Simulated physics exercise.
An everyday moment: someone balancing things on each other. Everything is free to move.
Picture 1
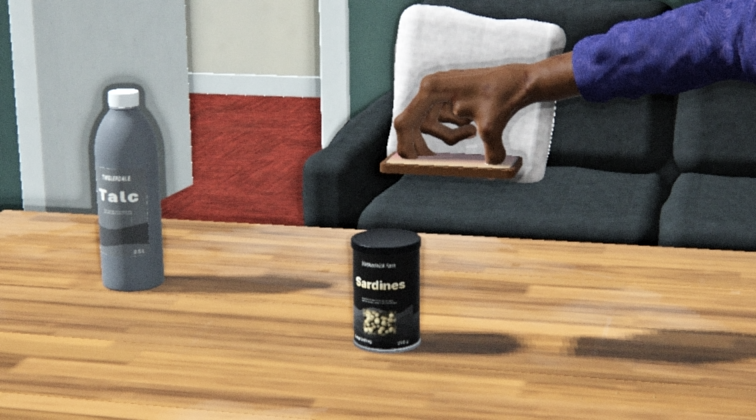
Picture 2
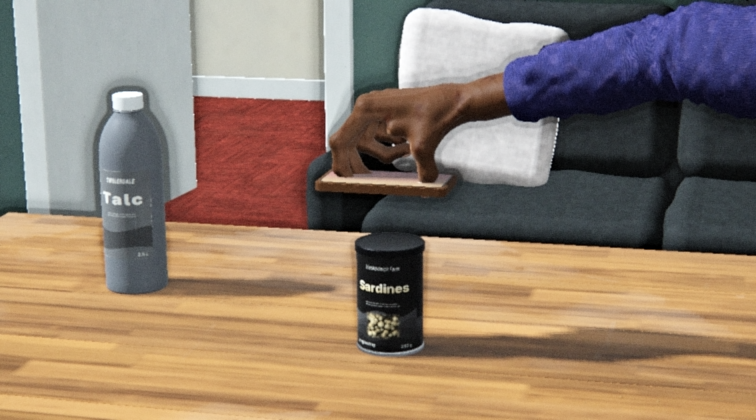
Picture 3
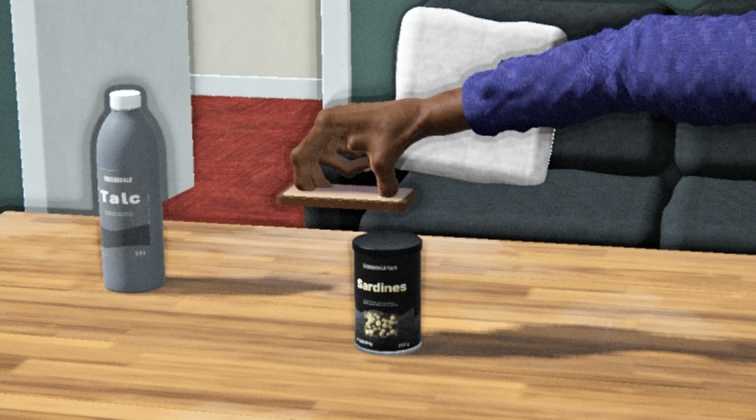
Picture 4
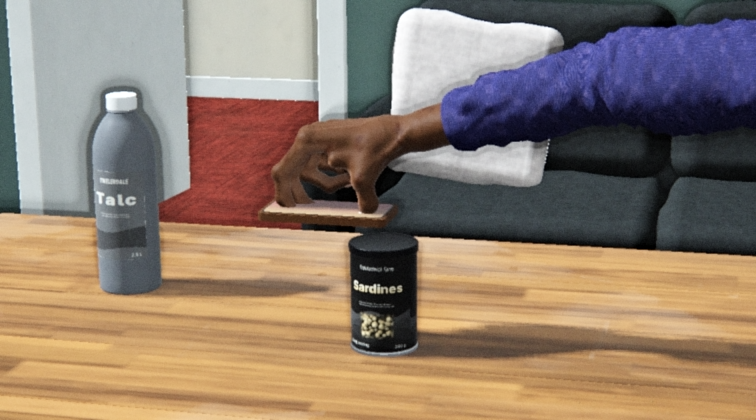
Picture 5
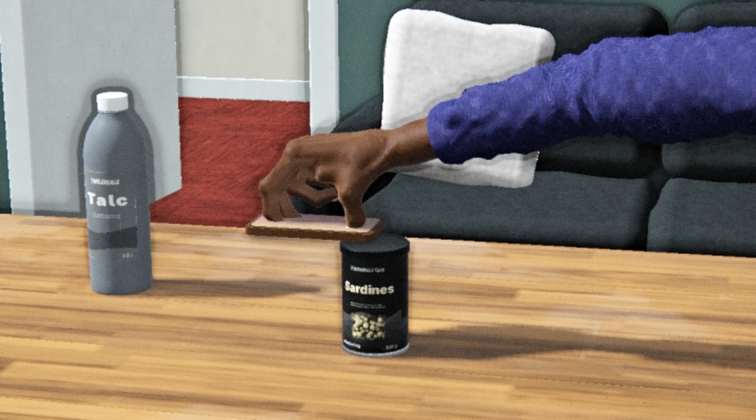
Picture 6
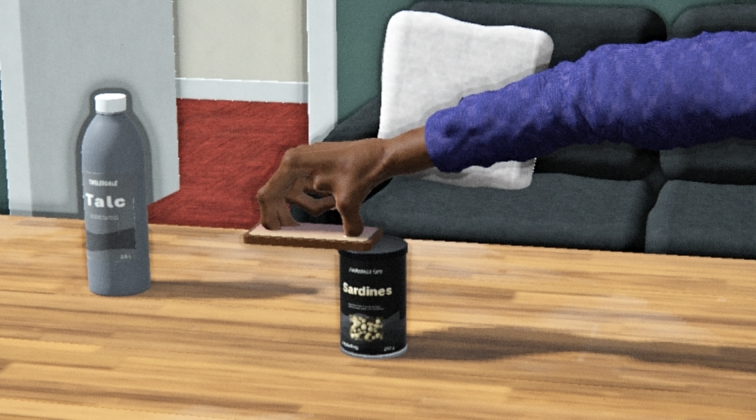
A hand moves a flat brown object left and lowers it onto a black sardine tin.
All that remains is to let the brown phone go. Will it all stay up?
It gives way.
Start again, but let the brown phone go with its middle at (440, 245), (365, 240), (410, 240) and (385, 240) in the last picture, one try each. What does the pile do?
First, it gives way; second, it holds; third, it gives way; fourth, it holds.
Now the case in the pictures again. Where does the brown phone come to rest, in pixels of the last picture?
Around (329, 284).
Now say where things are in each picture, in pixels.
The first frame shows still above its spot; brown phone (452, 164); black tin (386, 291).
The second frame shows still above its spot; brown phone (387, 182); black tin (390, 294).
The third frame shows still above its spot; brown phone (348, 196); black tin (388, 293).
The fourth frame shows still above its spot; brown phone (328, 213); black tin (384, 294).
The fifth frame shows still above its spot; brown phone (315, 227); black tin (375, 295).
The sixth frame shows set down, still held; brown phone (314, 235); black tin (373, 297).
Then, 0.30 s after the last picture, brown phone now fallen.
Then, 0.60 s after the last picture, things are still on the move.
Then, 1.90 s after the last picture, nothing new.
At rest, fallen, brown phone; the other 2 in place. Seen from the same camera at the end, brown phone near (329, 284). The pile loses its balance.
